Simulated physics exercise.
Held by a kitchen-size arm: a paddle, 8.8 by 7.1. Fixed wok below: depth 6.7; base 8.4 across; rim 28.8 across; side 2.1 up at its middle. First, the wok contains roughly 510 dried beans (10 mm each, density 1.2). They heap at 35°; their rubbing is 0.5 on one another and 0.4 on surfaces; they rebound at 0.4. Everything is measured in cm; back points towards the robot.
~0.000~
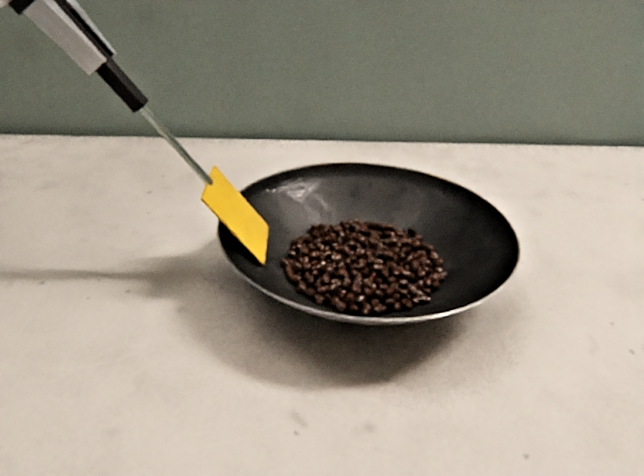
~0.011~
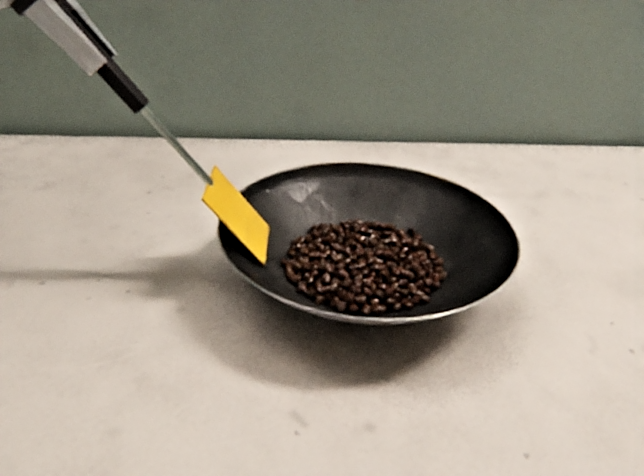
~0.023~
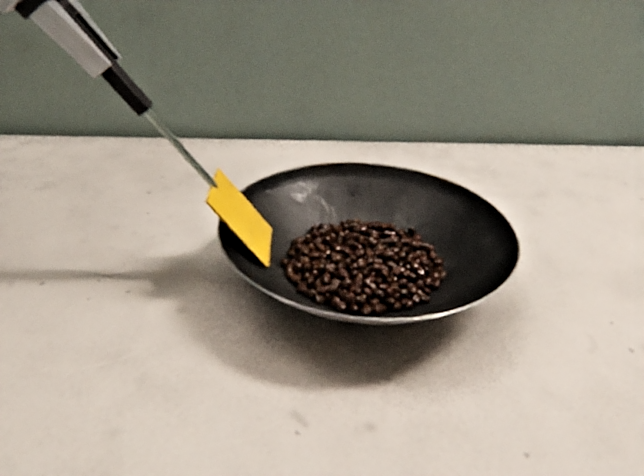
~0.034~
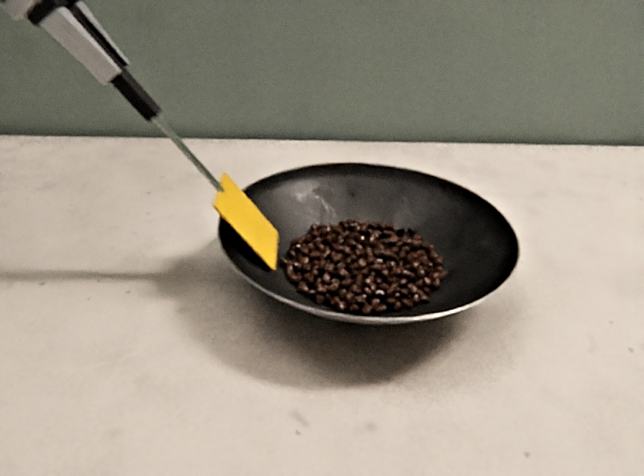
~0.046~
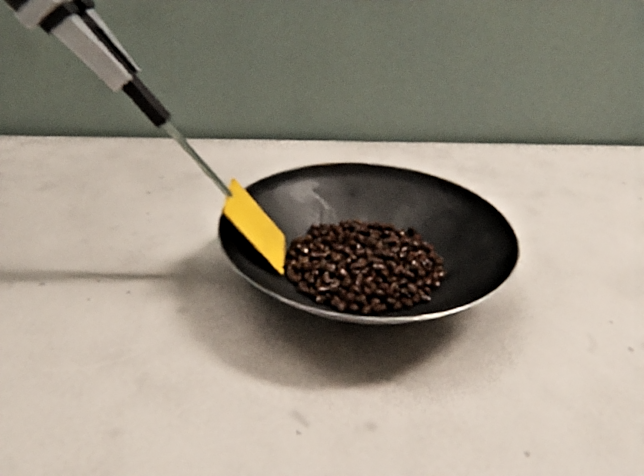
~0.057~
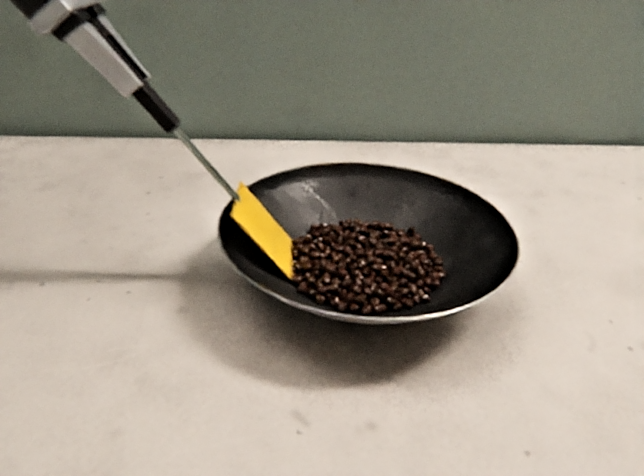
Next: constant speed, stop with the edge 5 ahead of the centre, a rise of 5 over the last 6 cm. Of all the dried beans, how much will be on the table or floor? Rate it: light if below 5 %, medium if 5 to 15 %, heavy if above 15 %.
Rating: Light.
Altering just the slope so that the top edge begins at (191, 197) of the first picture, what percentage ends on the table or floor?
Roughly 0%.
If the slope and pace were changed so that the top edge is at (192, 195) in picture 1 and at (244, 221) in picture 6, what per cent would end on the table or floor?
15 per cent.
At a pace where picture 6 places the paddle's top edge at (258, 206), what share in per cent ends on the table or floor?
15 %.
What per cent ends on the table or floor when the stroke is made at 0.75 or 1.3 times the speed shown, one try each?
Some 0 and 5 per cent.
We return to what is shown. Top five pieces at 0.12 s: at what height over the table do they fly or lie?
5 cm.
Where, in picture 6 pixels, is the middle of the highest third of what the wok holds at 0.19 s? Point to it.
The middle lies somewhere about (422, 248).
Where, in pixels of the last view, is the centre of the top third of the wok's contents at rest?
The centre sits close to (444, 249).
After 0.12 s, sloping 54°, highest piece 5 above the table; 509 in the wok.
After 0.19 s, sloping 54°, highest piece 7 above the table; 509 in the wok.
After 0.42 s, sloping 54°, highest piece 7 above the table; 508 in the wok, 1 on the table or floor.
After 1.47 s, sloping 54°, highest piece 6 above the table; 508 in the wok, 1 on the table or floor.
At rest, 508 in the wok, 1 on the table or floor. That is 0 % on the table or floor.
